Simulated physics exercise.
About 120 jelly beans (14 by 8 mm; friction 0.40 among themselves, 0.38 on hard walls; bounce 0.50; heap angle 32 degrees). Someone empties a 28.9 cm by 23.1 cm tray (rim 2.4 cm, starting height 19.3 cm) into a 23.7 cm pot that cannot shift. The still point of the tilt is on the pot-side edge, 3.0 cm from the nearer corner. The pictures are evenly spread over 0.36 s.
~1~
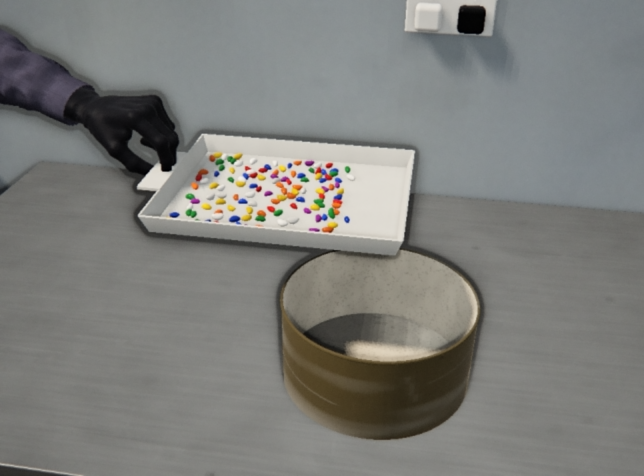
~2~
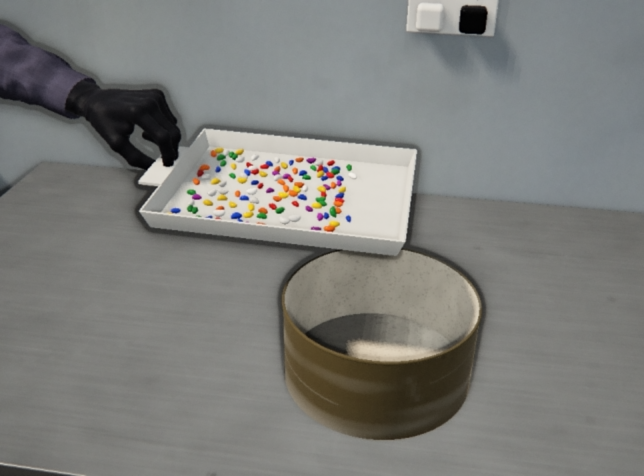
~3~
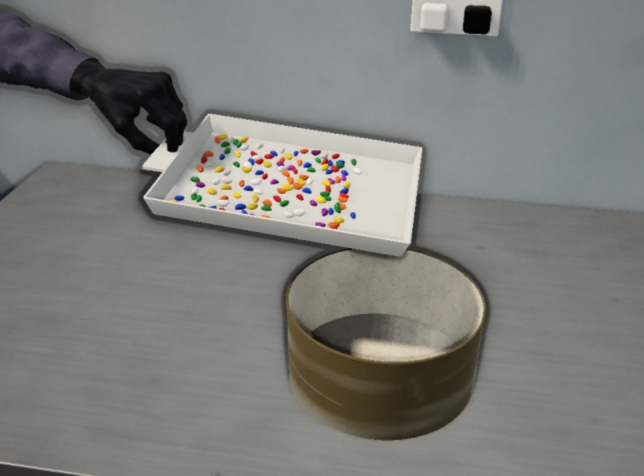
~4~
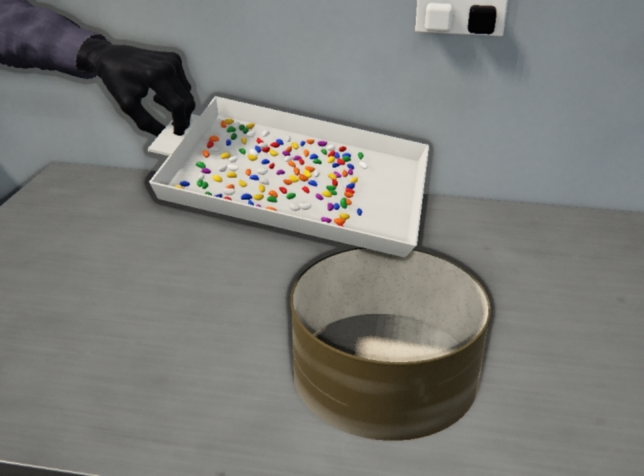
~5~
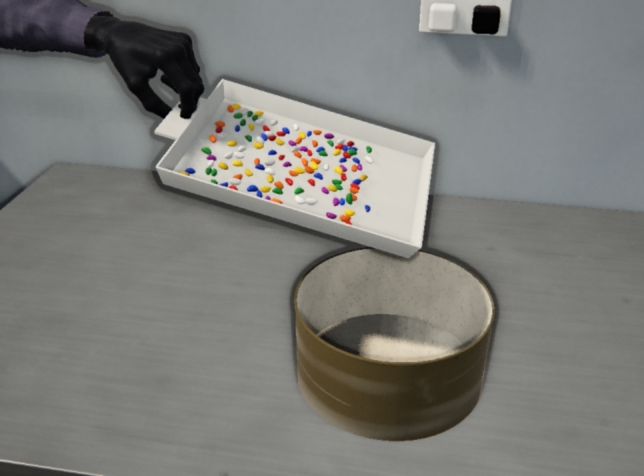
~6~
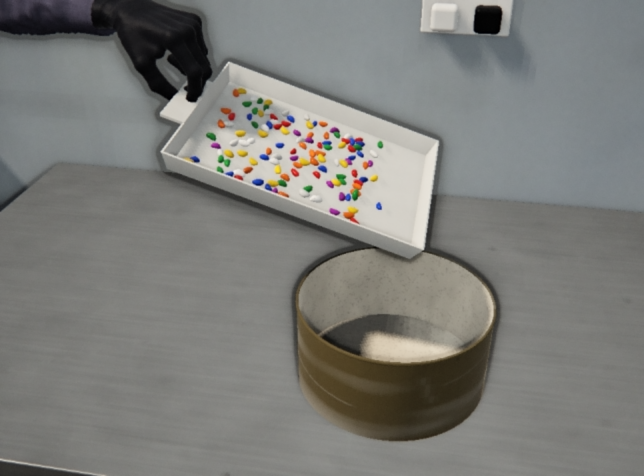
White tray of colourful jelly beans tilting gradually down to the right above a brown pot, a black-gloved hand raising its left end.
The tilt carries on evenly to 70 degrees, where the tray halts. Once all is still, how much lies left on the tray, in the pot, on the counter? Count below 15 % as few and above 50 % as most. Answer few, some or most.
Tray: Most, pot: Some, counter: Few.
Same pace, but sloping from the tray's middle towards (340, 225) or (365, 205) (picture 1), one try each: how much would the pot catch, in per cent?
Some 70 and 5 per cent.
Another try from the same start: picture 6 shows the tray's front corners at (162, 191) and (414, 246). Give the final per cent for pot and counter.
Pot 65, counter 0.
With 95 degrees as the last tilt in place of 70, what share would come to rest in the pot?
In that case some 90 per cent.
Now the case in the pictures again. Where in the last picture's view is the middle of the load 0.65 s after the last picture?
Near (426, 223).
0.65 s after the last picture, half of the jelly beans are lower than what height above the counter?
About 22 cm.
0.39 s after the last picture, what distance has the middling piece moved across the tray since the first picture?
About 13 cm.
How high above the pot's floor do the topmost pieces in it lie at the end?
Roughly 1.0 cm.
Then, 0.39 s after the last picture, tilt 44 degrees; the tray holds 100 %, the pot 0 %.
Then, 0.65 s after the last picture, tilt 60 degrees; the tray holds 85 %, the pot 10 %.
Then, 1.02 s after the last picture, tilt 70 degrees; the tray holds 70 %, the pot 25 %.
In the end, tray 70 %, pot 25 %, counter 5 %.
